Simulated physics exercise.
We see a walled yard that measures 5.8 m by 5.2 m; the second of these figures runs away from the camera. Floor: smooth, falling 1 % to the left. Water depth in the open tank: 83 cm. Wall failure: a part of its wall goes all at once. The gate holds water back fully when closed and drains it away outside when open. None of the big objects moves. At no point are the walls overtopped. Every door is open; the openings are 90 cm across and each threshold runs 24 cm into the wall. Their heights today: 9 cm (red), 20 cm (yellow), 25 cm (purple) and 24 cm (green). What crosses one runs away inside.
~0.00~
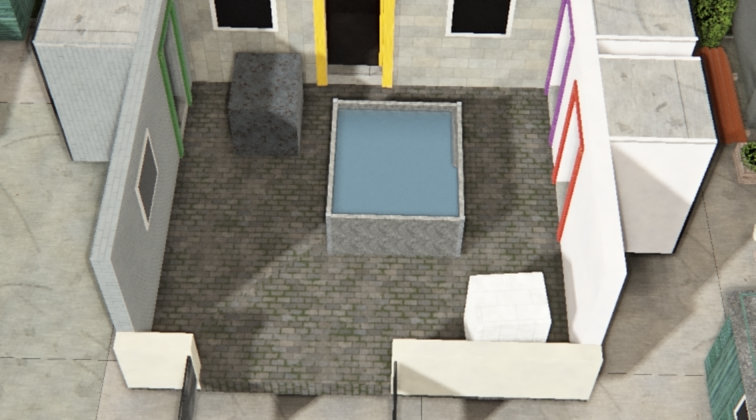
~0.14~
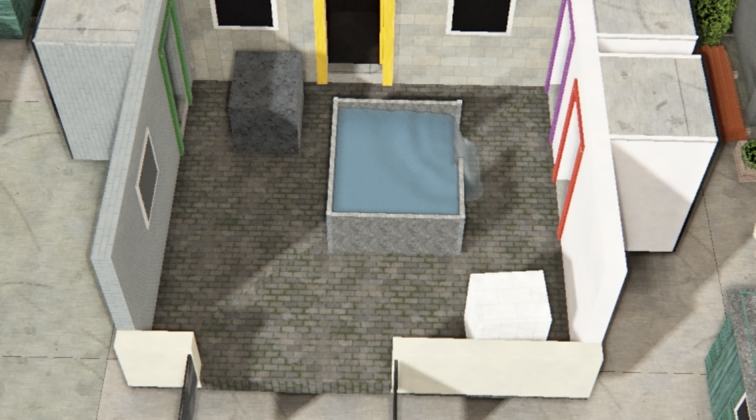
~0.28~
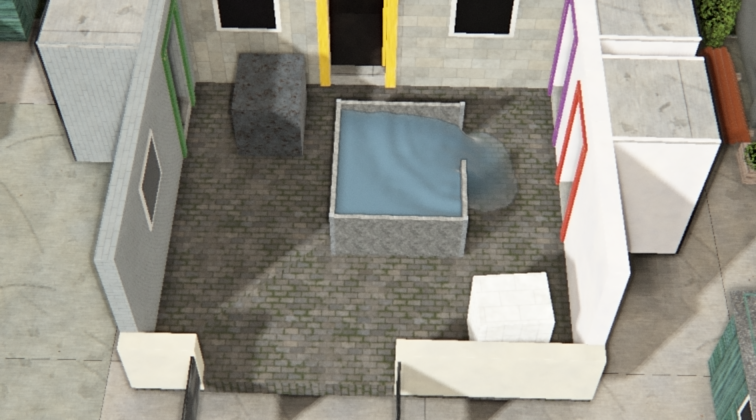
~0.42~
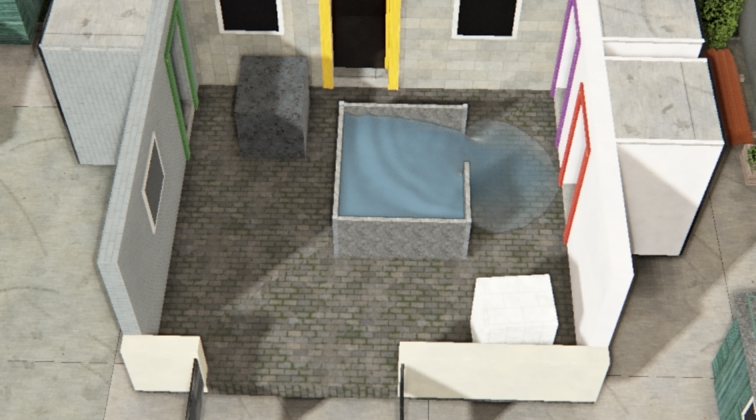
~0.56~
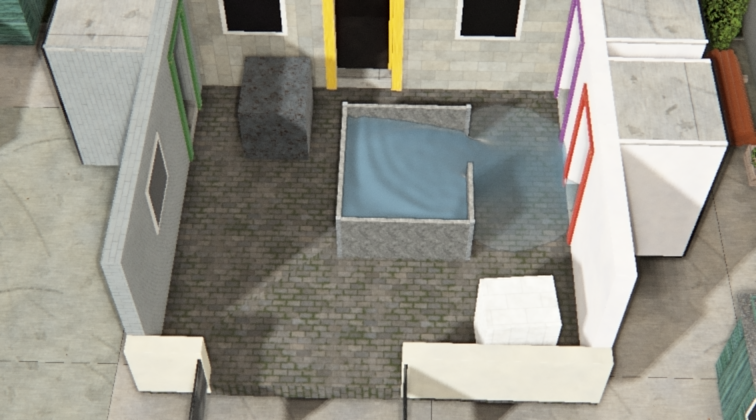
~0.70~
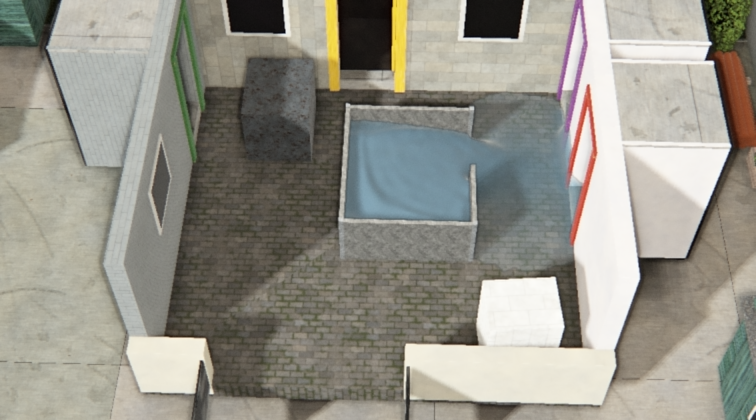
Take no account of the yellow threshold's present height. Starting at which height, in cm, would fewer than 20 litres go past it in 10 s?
Starting at roughly 11.5 cm.
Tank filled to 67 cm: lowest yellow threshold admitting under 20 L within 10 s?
I'd say close to 9.5 cm.
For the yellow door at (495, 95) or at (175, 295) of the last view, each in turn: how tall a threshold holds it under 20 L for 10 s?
Around 23 and 8.0 cm respectively.
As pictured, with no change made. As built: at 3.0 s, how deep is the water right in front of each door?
Depths in cm: Red 24, yellow 5, purple 31, green 0.
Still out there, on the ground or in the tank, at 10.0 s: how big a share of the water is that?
Roughly 70 in a hundred.
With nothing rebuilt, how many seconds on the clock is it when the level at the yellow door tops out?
7.5 s.
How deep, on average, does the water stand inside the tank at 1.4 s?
Roughly 54 cm.
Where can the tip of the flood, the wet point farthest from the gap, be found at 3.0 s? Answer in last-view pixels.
The tip of the flood lies near (227, 94).
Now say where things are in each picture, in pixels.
The open tank at (396, 161) is whole and still, 83 cm deep; the yellow door at (354, 41) is dry, in the first frame.
The front is at (480, 192), 0.4 m from the gap at (455, 158); 0.3 m2 of floor is wet, 83 cm left at the back, in the second frame.
Water pours out at (458, 160) and has run 0.8 m, to (511, 194); about 13 cm deep outside, 83 cm at the back, in the third frame.
The front is at (553, 191), 1.4 m from the gap at (461, 164); 2.2 m2 of floor is wet, 81 cm left at the back, in the fourth frame.
The gap is at (464, 164), the front 1.7 m out at (578, 192); the back of the open tank holds 73 cm, in the fifth frame.
Water pours out at (467, 165) and has run 1.8 m, to (573, 256); about 6 cm deep outside, 71 cm at the back; 1.8 m in a straight line remain to the yellow door at (367, 46), in the sixth frame.
After 1.4 s water covers 20 % of the floor, deepest (69 cm) near (559, 99); it has not reached the yellow door.
After 3.0 s water covers 50 % of the floor, deepest (34 cm) near (559, 99); 5 cm at the yellow door, 0 litres in over its 20 cm threshold.
After 10.0 s water covers 95 % of the floor, deepest (14 cm) near (160, 368); 11 cm at the yellow door, 0 litres in over its 20 cm threshold.
At the yellow door as built, the water arrived by 2.2 s and peaked near 15 cm at 7.6 s.
Run again over the same 10 s with other heights there, 39 litres in over 9.5 cm, 10 litres over 13.5 cm. The limit of 20 litres is kept from about 11.5 cm up.
